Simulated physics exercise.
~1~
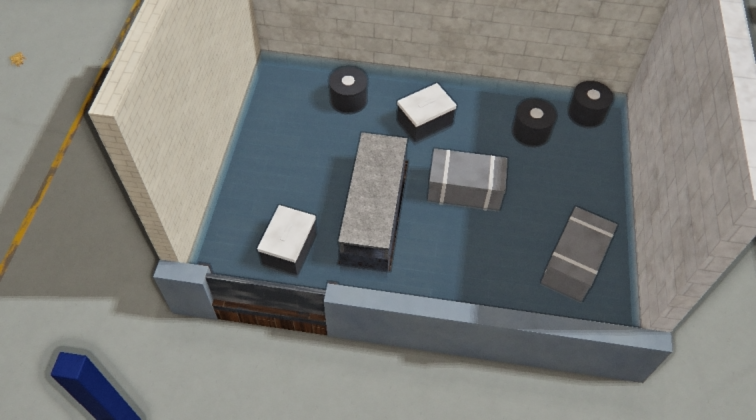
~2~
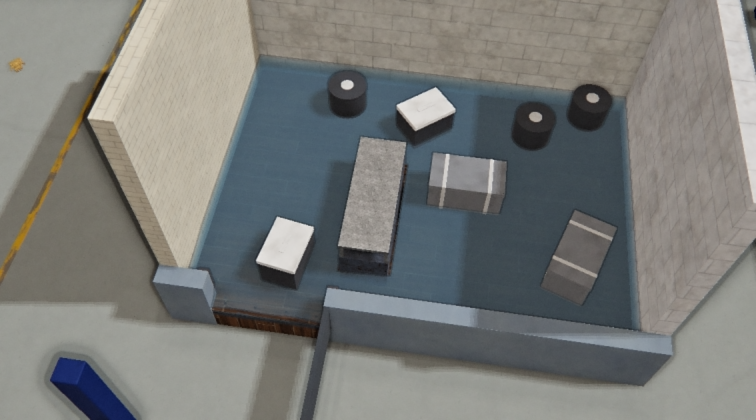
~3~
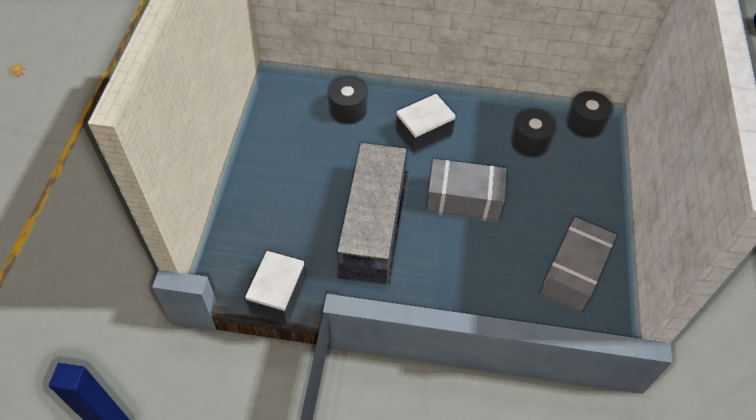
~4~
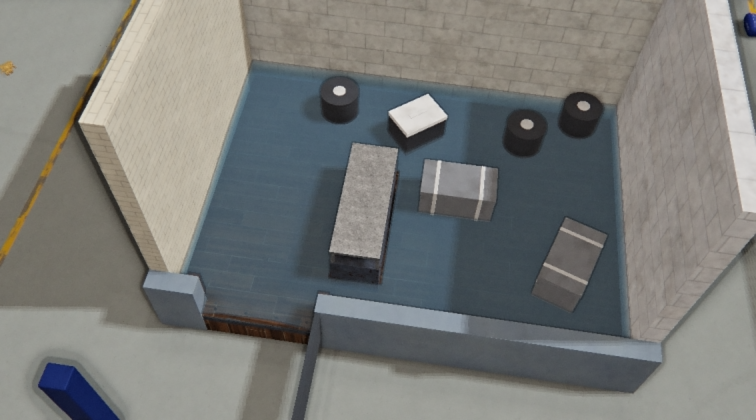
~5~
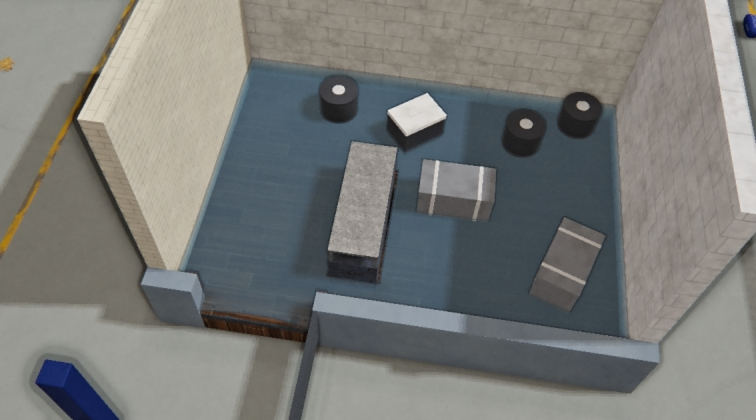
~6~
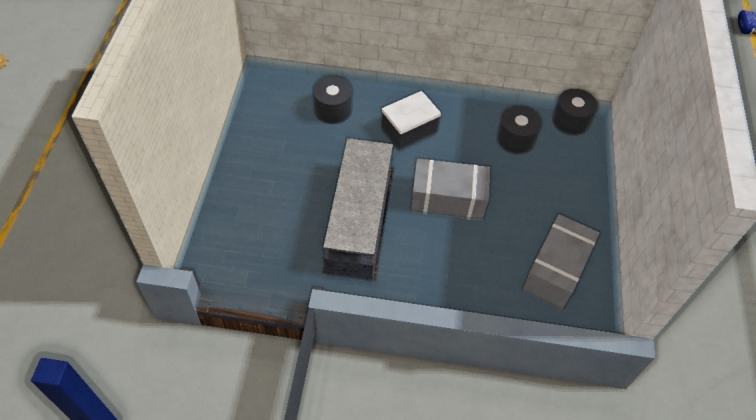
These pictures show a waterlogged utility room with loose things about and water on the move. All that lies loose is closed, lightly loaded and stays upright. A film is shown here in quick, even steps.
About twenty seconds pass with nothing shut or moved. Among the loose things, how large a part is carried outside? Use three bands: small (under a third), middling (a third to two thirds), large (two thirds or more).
Middling.
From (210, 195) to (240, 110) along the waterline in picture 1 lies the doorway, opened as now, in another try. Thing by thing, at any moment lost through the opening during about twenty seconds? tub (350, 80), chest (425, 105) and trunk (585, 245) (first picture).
Answer, one by one: Lost, lost, not lost.
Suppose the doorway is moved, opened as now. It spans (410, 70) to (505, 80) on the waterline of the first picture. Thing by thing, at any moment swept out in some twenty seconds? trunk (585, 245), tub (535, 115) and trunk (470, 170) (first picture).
In that order: Left behind, yes, out.
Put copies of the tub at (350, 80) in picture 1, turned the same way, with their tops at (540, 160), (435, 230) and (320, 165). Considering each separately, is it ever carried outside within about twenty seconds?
The first does not leave, the second does not leave, and the third leaves.
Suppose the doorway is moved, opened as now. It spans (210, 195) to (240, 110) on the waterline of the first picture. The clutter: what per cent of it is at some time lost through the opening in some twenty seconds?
Some 60 in a hundred.
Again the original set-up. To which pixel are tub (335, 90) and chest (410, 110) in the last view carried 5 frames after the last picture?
They end up close to (286, 120) and close to (361, 115).
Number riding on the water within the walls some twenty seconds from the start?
You get 3.
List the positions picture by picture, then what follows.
The first picture shows a tub at (348, 81) floats; a trunk at (469, 170) floats; 0 of 7 have shifted.
The second picture shows a tub at (347, 85), afloat; a trunk at (468, 173), afloat; 1 of 7 have shifted.
The third picture shows a tub at (348, 91), afloat; a trunk at (468, 180), afloat; 1 of 7 have shifted.
The fourth picture shows a tub at (339, 91) floats; a trunk at (460, 180) floats; 1 of 7 have shifted.
The fifth picture shows a tub at (339, 90), afloat; a trunk at (458, 180), afloat; 1 of 7 have shifted.
The sixth picture shows a tub at (333, 91), afloat, close to its start; a trunk at (452, 179) floats, close to its start; 1 of 7 have shifted.
A moment on, 1 of 7 are out; 6 afloat.
Next, 3 of 7 are out; 4 afloat.
Later, 3 of 7 are out; 4 afloat.
In the end, 4 of 7 are out; 3 afloat.
